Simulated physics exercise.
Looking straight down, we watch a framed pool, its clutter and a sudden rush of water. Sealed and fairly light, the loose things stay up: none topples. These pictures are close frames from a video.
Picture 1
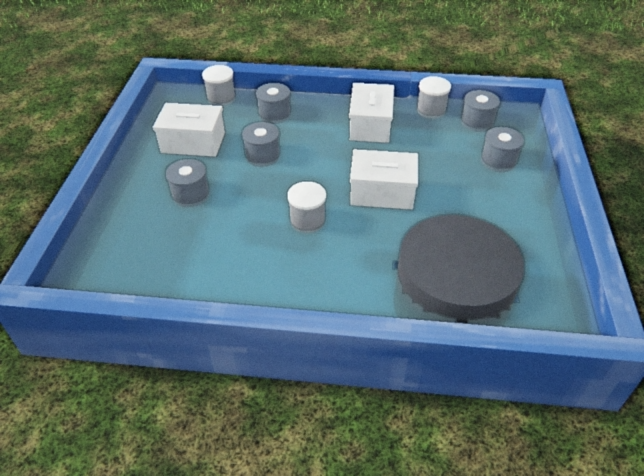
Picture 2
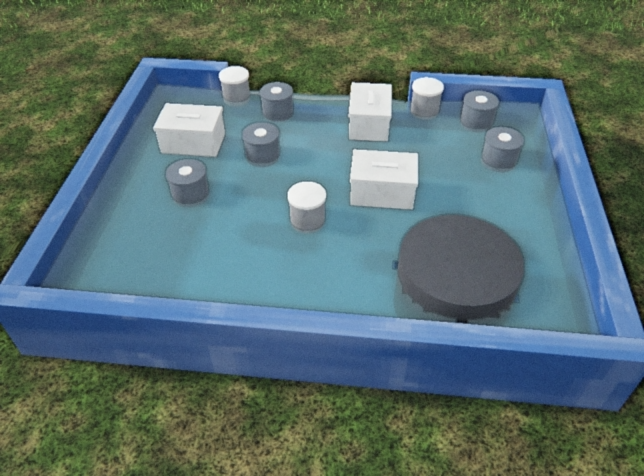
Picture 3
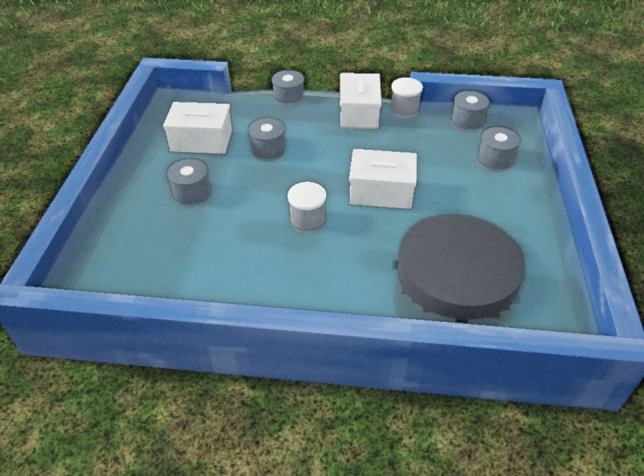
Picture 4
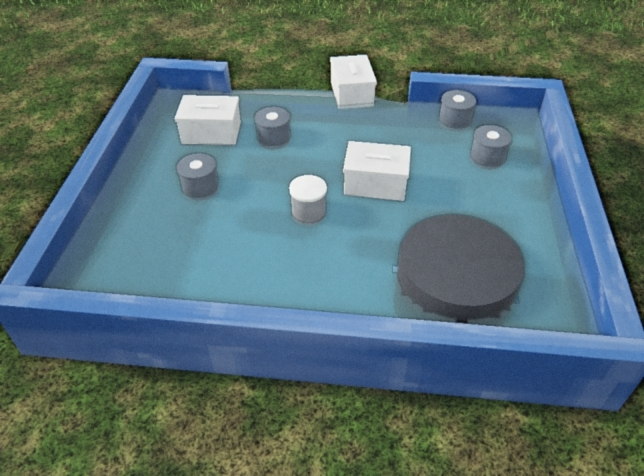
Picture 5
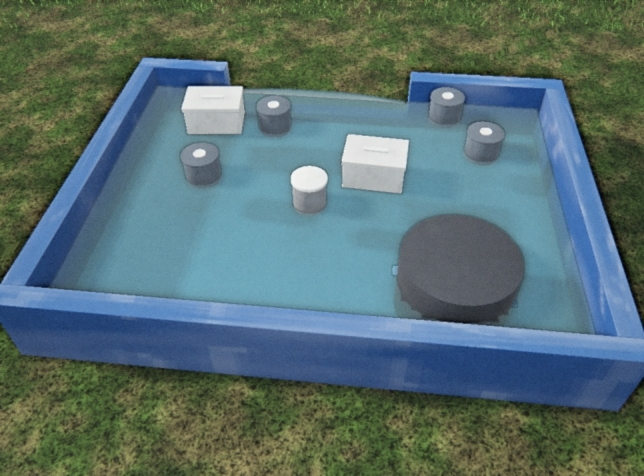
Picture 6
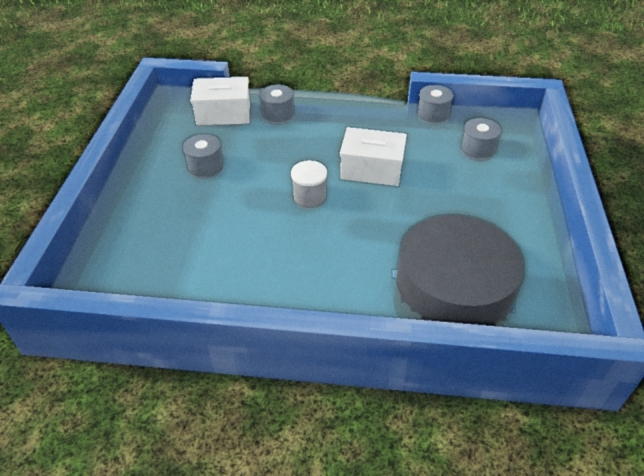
Water and floating grey and white tubs and boxes begin shifting toward a gap that opens in the blue pool's back wall. Several pieces near the opening pass out of view, a white box following them, while the remaining floaters drift backward and the large dark round object stays put.
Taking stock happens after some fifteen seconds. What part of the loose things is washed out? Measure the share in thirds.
The likely share is two thirds upward.
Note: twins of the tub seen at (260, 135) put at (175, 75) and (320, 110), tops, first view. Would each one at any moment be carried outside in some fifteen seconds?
Going one by one, the first is lost and the second lost.
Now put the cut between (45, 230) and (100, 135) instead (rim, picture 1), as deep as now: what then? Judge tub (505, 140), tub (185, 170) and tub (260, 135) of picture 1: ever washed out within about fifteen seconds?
Note - 1: Retained; 2: Escaped; 3: Escaped.
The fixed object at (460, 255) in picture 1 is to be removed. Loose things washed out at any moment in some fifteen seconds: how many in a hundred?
I'd put the share at 100 percent.
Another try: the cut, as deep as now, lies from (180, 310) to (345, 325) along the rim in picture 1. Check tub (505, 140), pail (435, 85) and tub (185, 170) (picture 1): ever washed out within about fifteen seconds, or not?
Each in turn: Never leaves, never leaves, exits.
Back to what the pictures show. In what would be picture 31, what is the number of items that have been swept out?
The number is 11.
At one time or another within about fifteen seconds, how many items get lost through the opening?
The figure is 11.
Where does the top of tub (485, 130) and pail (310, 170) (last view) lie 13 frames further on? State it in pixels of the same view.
I'd say close to (389, 102) and close to (303, 121).
A moment on, 6 of 11 are out; 5 afloat.
Next, 8 of 11 are out; 3 afloat.
Later, 11 of 11 are out; 0 afloat.
In the end, 11 of 11 are out; 0 afloat.
